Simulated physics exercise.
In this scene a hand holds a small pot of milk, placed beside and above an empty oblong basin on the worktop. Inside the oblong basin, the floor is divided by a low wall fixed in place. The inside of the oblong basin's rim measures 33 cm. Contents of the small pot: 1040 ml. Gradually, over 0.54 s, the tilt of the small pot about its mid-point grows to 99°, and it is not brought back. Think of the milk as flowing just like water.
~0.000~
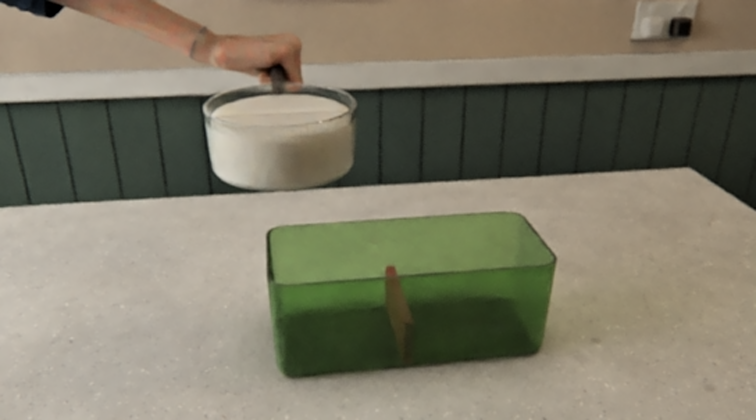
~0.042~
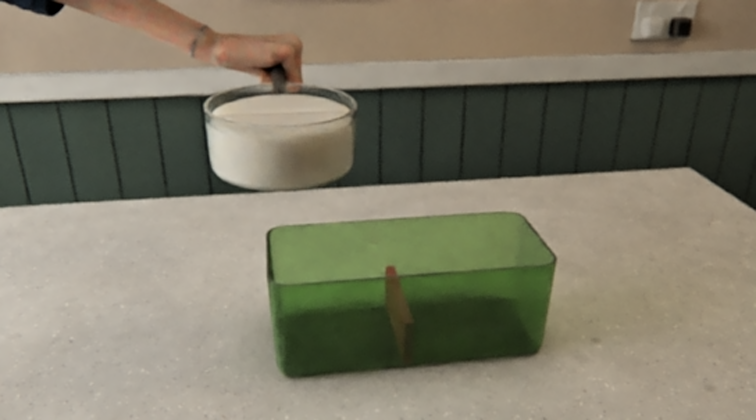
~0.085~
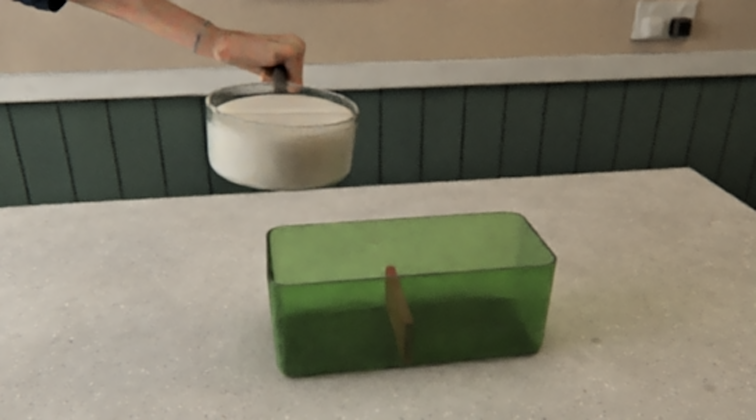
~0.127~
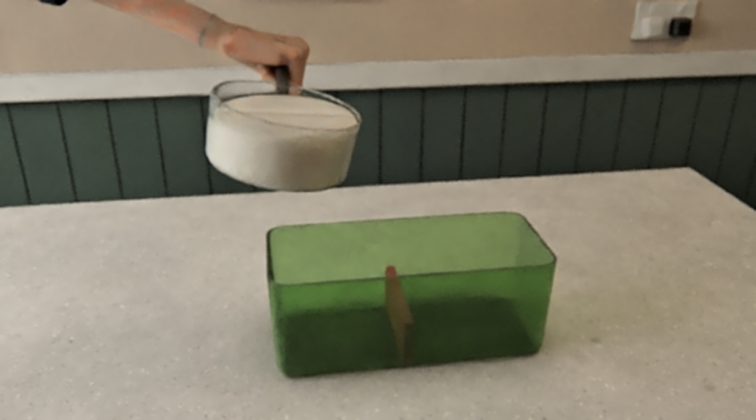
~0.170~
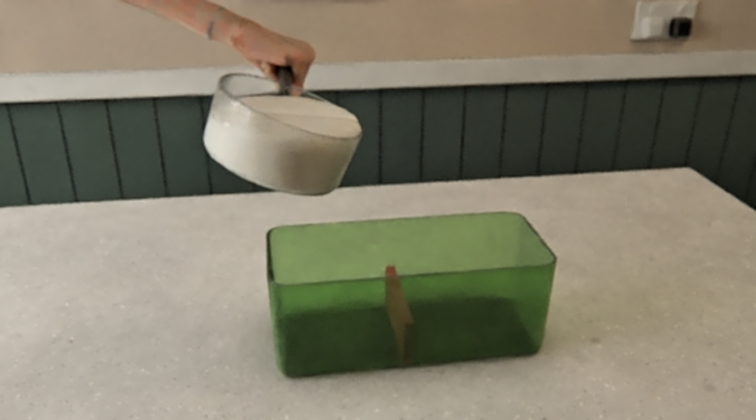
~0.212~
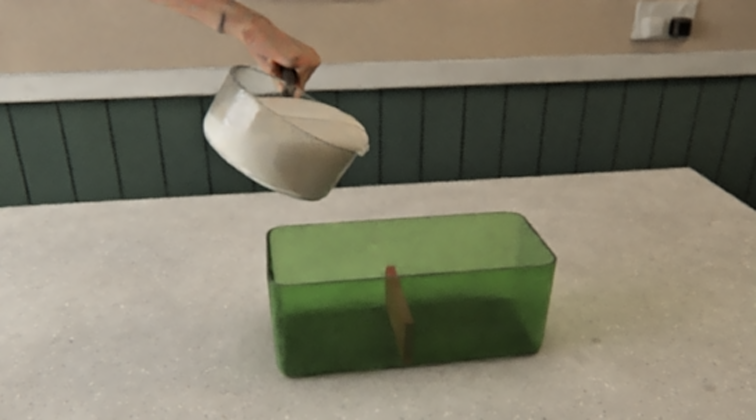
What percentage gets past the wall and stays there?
About 46 per cent.
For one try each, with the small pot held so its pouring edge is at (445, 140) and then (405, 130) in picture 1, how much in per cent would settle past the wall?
It comes to 80 per cent, and then 80 per cent.
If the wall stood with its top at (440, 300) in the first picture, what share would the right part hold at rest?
Estimate: About 20 percent.
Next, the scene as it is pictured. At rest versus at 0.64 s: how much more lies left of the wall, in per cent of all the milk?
Around 12 in a hundred.
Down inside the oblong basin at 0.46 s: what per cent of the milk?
30 %, give or take.
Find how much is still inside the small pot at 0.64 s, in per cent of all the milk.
Close to 6 percent of the whole amount.
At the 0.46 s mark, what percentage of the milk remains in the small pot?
At that time about 22 in a hundred parts are still held.
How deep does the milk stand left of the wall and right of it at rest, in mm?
I'd expect close to 26 mm on the left and close to 22 mm on the right.
By 0.46 s the tilt is 94° and 23 per cent is still to pour, 5 is left of the wall and 24 right of it.
By 0.64 s the tilt is 99° and 6 per cent is still to pour, 37 is left of the wall and 48 right of it.
By 0.83 s the tilt is 99° and 1 per cent is still to pour, 43 is left of the wall and 43 right of it.
By 1.04 s the tilt is 99° and 0 per cent is still to pour, 49 is left of the wall and 46 right of it.
At rest 49 per cent lies left of the wall, 46 right of it and 4 outside.
